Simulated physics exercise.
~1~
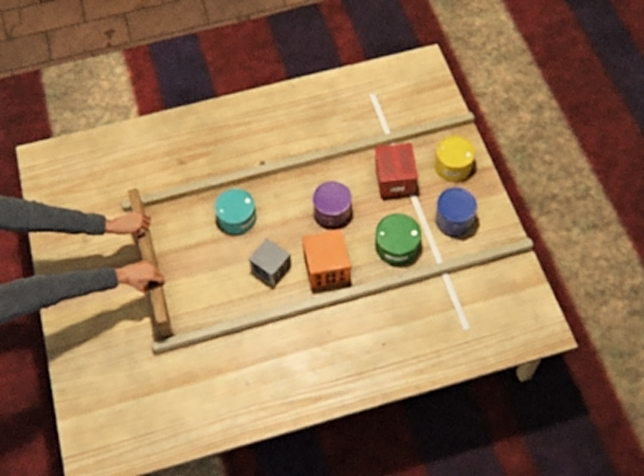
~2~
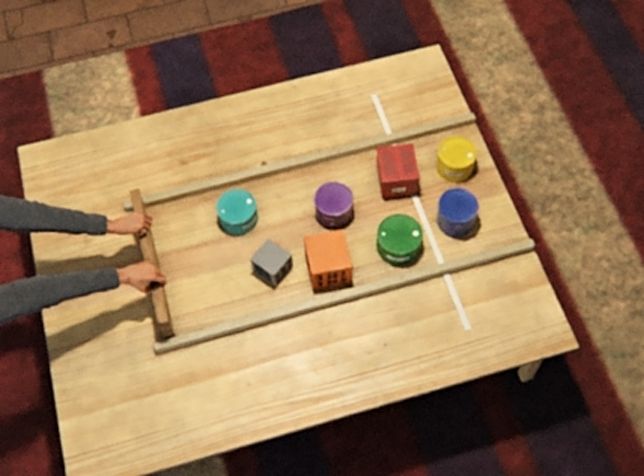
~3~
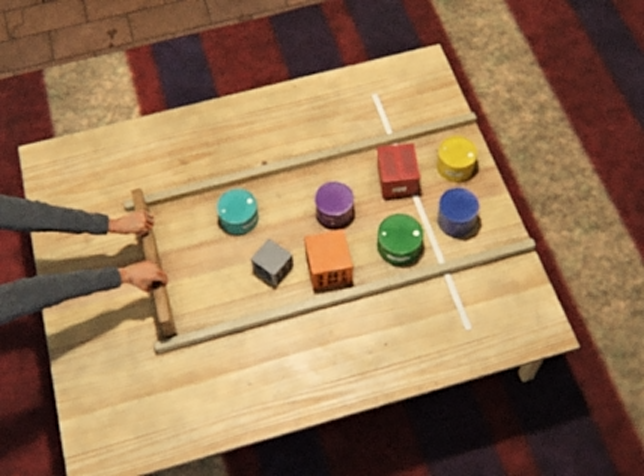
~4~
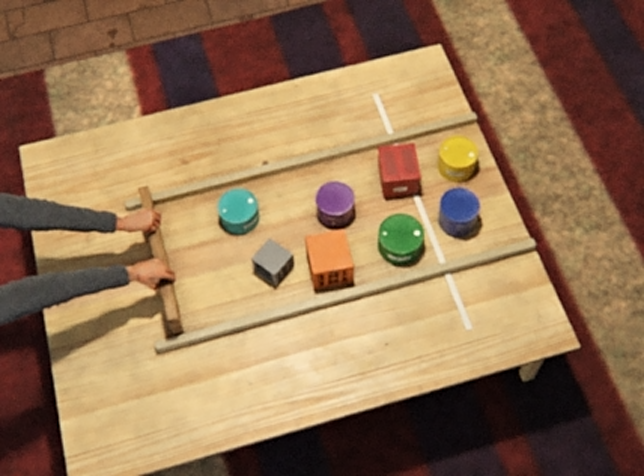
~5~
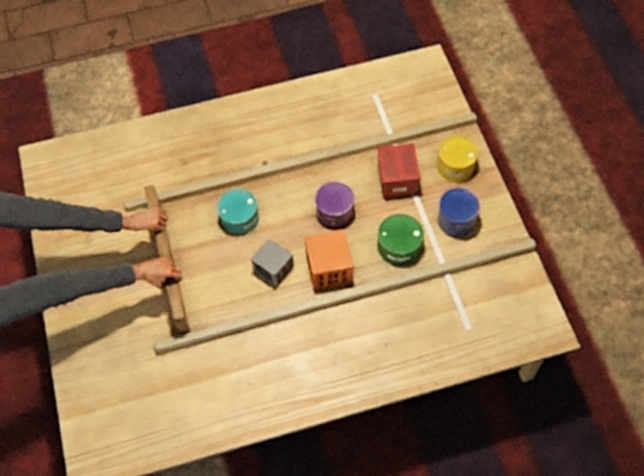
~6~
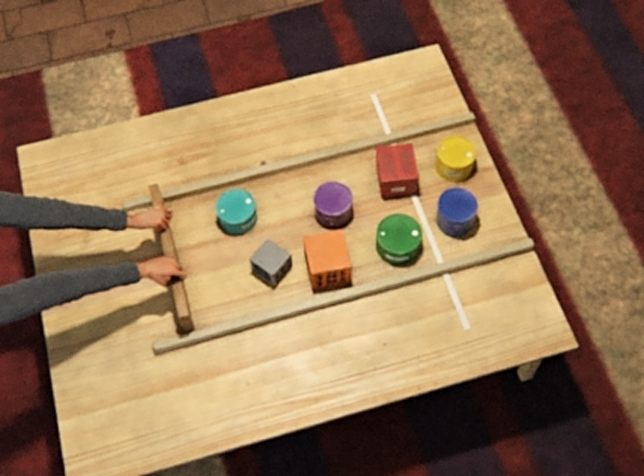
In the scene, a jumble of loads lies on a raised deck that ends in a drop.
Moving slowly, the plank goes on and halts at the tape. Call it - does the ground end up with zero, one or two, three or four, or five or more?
The ground ends up with one or two.
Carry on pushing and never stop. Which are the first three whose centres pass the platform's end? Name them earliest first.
Blue pail, yellow canister, green canister.
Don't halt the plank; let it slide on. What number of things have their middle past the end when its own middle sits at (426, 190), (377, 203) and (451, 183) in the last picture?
3, 0 and 4.
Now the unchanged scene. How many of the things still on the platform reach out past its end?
1.
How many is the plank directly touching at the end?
Number in contact with it: 3.
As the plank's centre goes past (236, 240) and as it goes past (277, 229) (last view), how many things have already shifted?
At the first spot 1, then 3.
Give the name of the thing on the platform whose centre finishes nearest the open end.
That would be the green canister.
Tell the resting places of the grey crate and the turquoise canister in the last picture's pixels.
The first near (443, 224), the second near (423, 162).
Soon after, none off yet; yellow canister at rest near (455, 159); blue pail at rest near (456, 213); red tote at rest near (397, 171).
Then, none off yet; yellow canister at rest near (455, 159); blue pail moved about its own width near (504, 194); red tote moved a little near (419, 168).
By the end, the number that fall off is one or two; fallen, blue pail and yellow canister.
